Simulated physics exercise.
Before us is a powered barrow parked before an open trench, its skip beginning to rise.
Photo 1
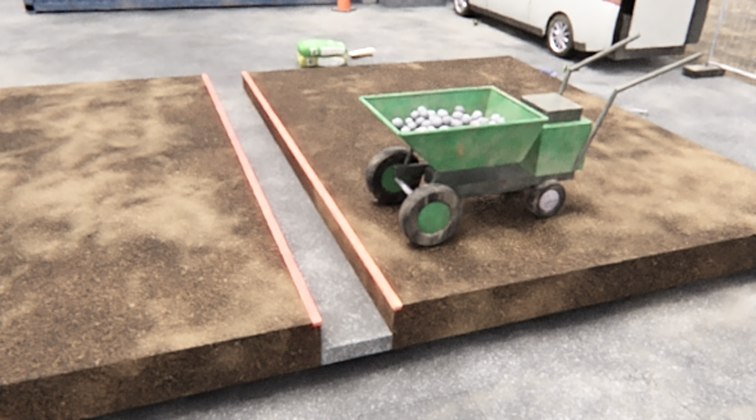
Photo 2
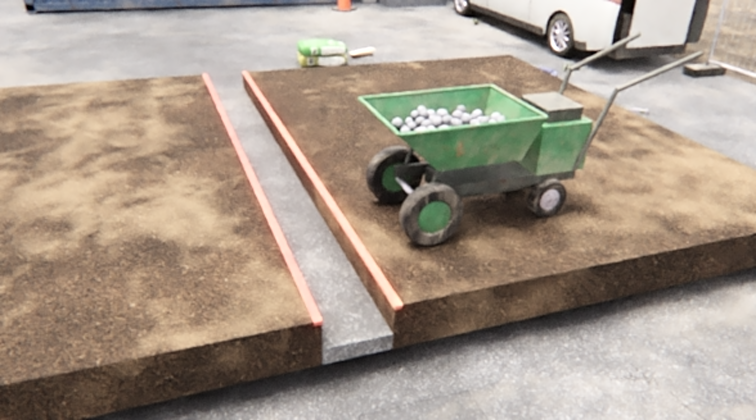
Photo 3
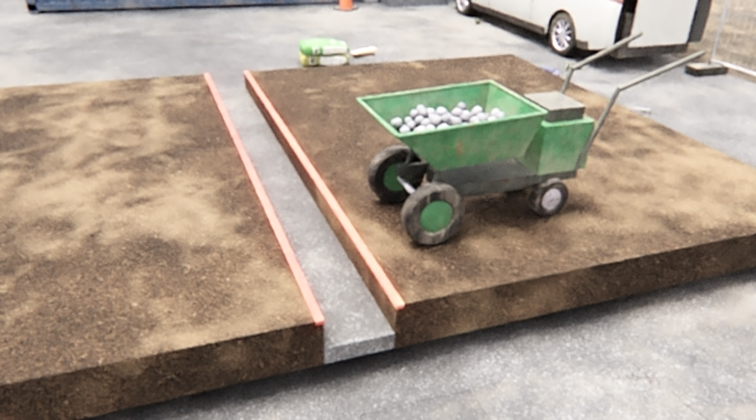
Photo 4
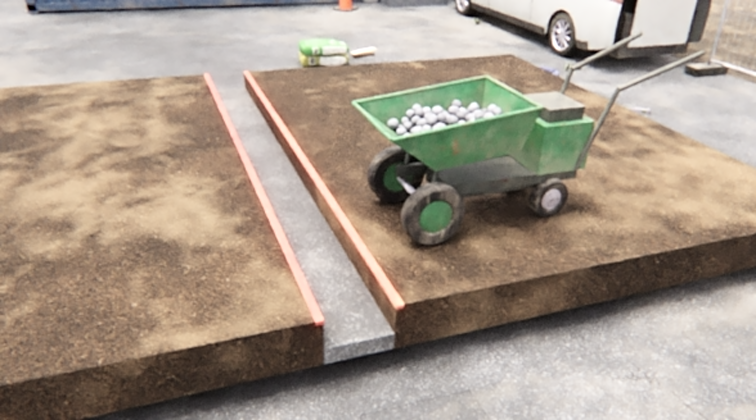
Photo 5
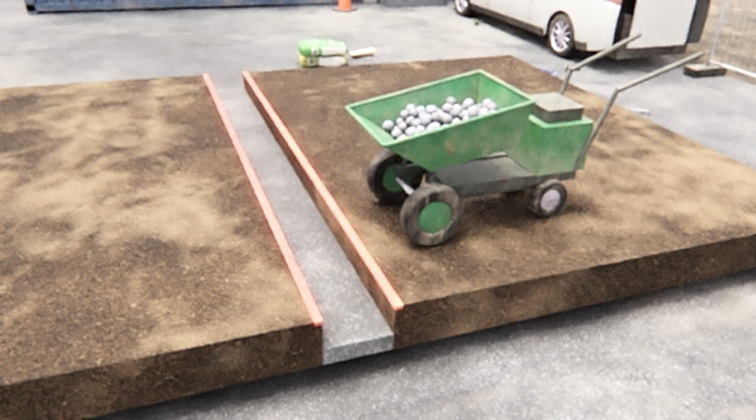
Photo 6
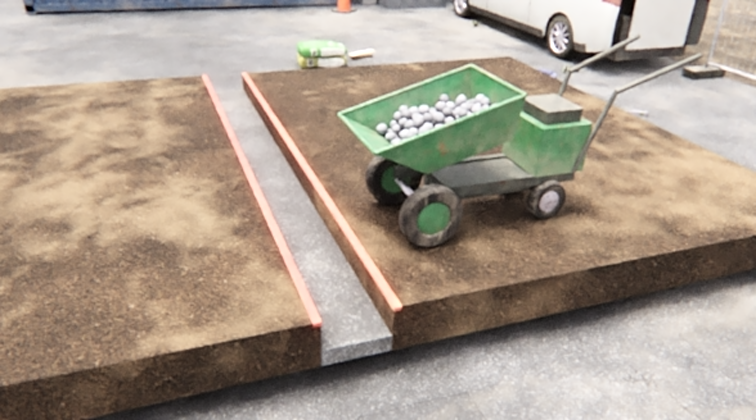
In the video, a green wheeled barrow loaded with round grey cobbles stands beside a trench edged in red. Its skip is level at first, then gradually tilts toward the left, its front lip lowering while the wheels stay still.
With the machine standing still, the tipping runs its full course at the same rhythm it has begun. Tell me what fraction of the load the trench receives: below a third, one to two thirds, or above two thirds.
The trench receives above two thirds.
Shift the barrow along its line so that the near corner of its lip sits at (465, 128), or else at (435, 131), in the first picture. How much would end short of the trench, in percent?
30 % then 0 %.
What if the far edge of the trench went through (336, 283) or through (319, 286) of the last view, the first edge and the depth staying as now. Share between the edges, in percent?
20 % and 60 %, give or take.
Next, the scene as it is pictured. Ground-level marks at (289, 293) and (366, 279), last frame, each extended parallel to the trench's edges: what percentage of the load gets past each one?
About 10 and 100 %.
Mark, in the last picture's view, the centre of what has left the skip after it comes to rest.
The centre comes to rest close to (304, 251).
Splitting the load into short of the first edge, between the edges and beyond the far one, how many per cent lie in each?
Approximate split: Short 0 percent, between 90 percent, beyond 10 percent.
Just after the last frame, skip tipped steeply; every one in the skip.
A moment on, skip tipped right over; roughly a third in the skip; roughly half in or heaped over the trench; about a tenth beyond it.
Further on, skip tipped right over; just a few in the skip; almost all in or heaped over the trench; about a tenth beyond it.
When it is over, skip tipped right over; just a few in the skip; almost all in or heaped over the trench; about a tenth beyond it.
